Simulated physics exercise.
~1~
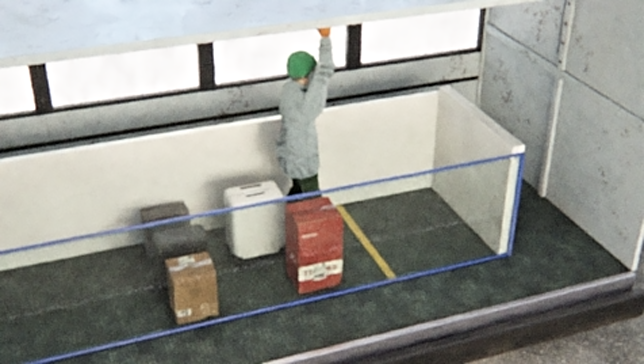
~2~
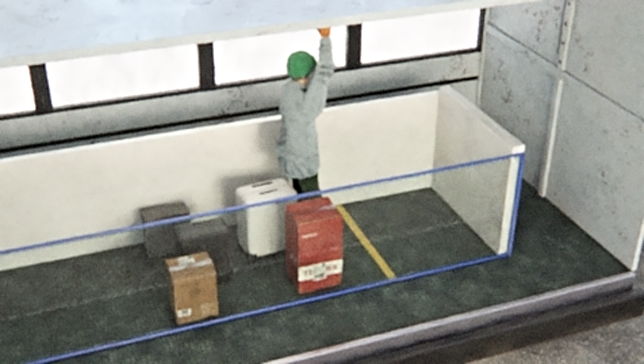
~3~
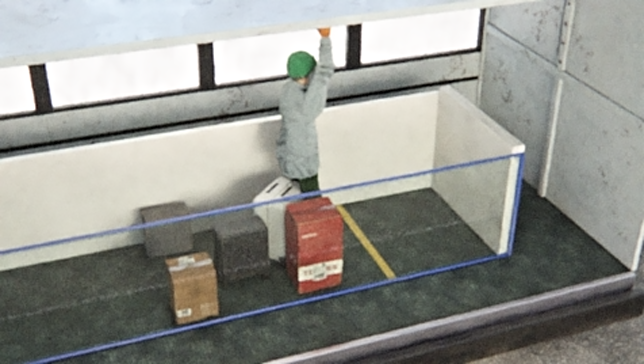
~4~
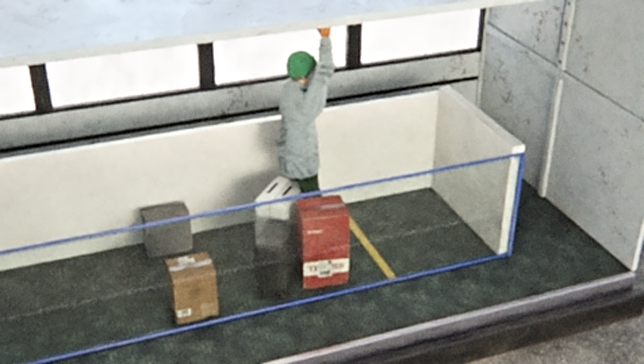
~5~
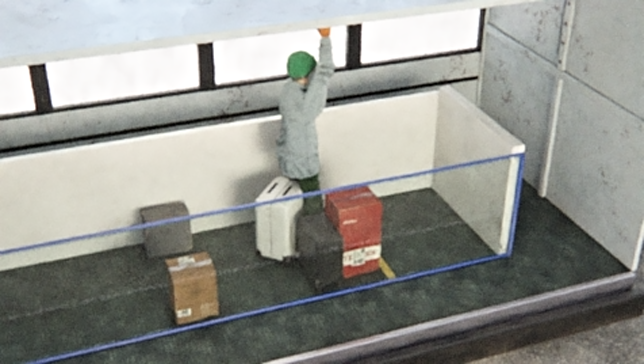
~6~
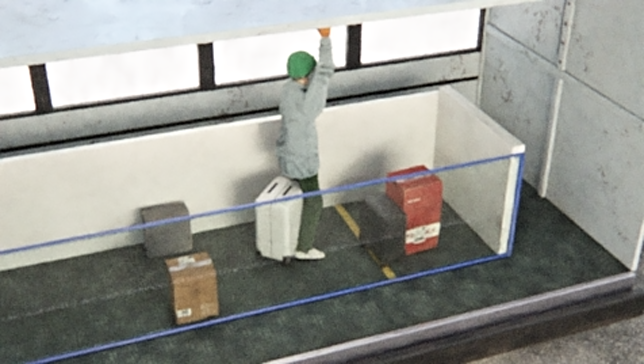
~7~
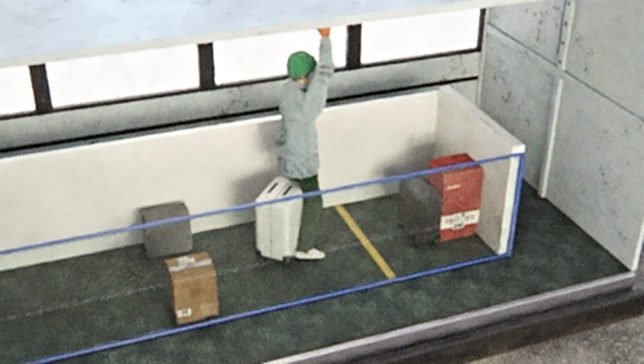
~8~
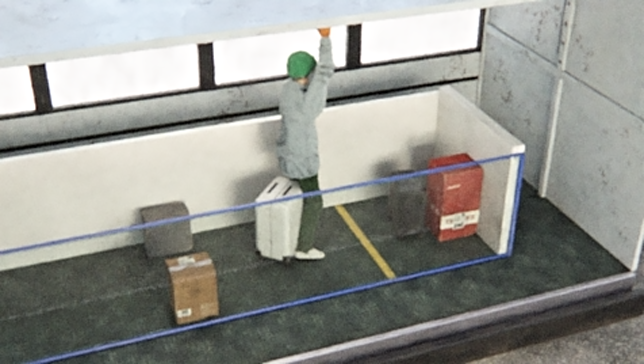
A person in a green cap stood with one arm raised while a black case and a white case rolled right; the white one stopped by the person, and the black one pushed a red bag over the yellow line to the end wall, then drifted back slightly.
